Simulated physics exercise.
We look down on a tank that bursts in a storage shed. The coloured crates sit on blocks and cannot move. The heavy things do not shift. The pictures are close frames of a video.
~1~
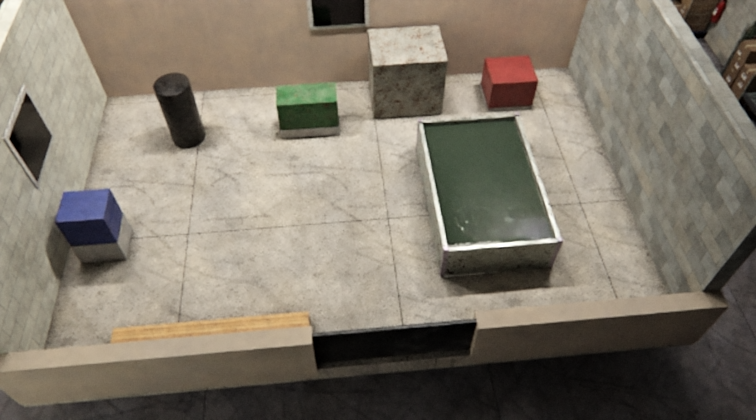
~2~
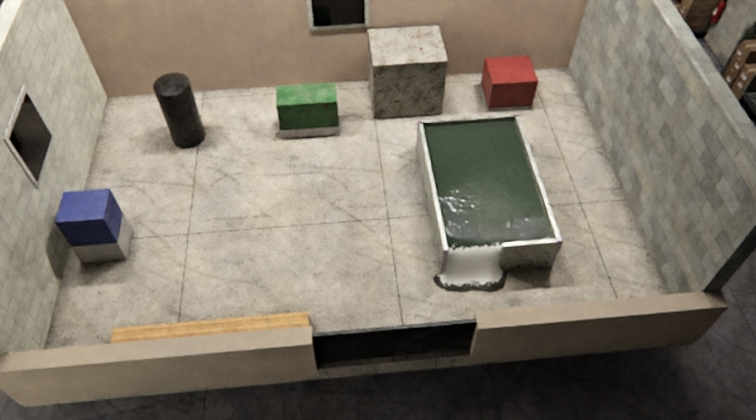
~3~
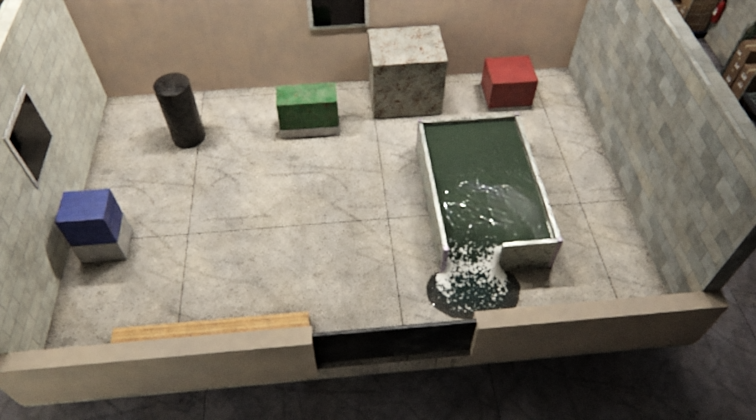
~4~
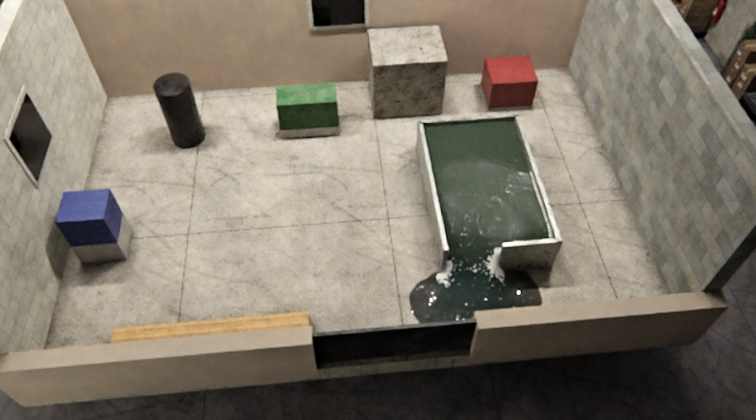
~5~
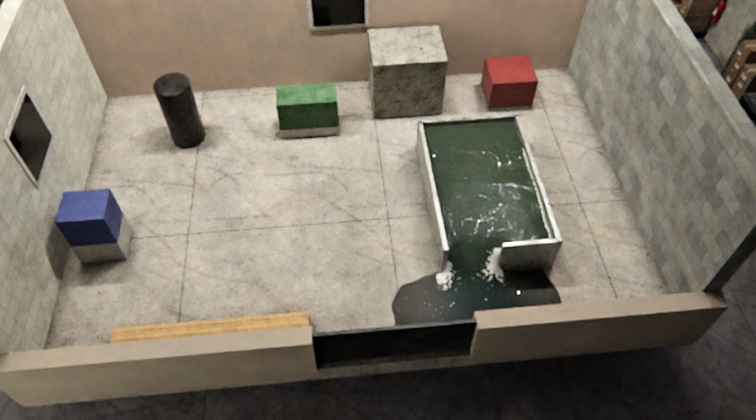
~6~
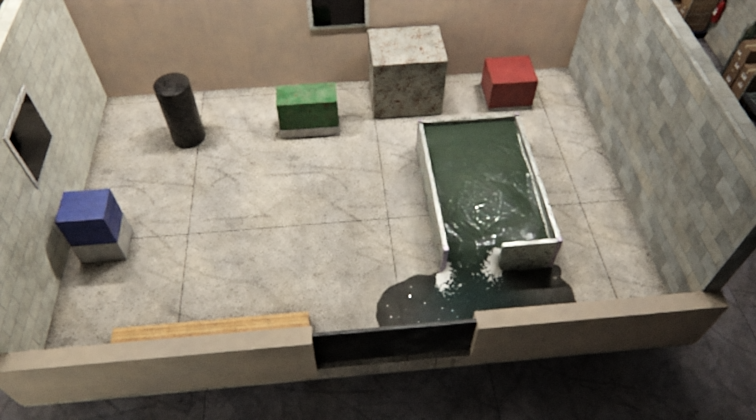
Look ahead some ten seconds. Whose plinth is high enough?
The blue crate escapes dry; the red crate is wetted; the green crate escapes dry.
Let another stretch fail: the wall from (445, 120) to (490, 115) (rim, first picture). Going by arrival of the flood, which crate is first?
I say the red-painted one.
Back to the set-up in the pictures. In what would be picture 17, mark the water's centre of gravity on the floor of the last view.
At about (469, 239).
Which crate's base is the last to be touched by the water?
I say the green crate.
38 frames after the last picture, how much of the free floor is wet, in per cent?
Roughly 75 per cent.
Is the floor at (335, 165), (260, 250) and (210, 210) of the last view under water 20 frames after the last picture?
In turn: Not flooded, covered, flooded.
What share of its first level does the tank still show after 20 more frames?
About 50 per cent.
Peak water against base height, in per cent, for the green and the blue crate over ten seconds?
In turn 30 and 30 per cent.
A moment on, water covers 10 % of the floor; the blue crate not reached, the red crate not reached, the green crate not reached.
Next, water covers 25 % of the floor; the blue crate not reached, the red crate not reached, the green crate not reached.
Then, water covers 45 % of the floor; the blue crate water round its plinth, the red crate not reached, the green crate not reached.
Later, water covers 75 % of the floor; the blue crate water round its plinth, the red crate water round its plinth, the green crate water round its plinth.
In the end, water covers 90 % of the floor; the blue crate stayed above the water, the red crate was topped, the green crate stayed above the water.
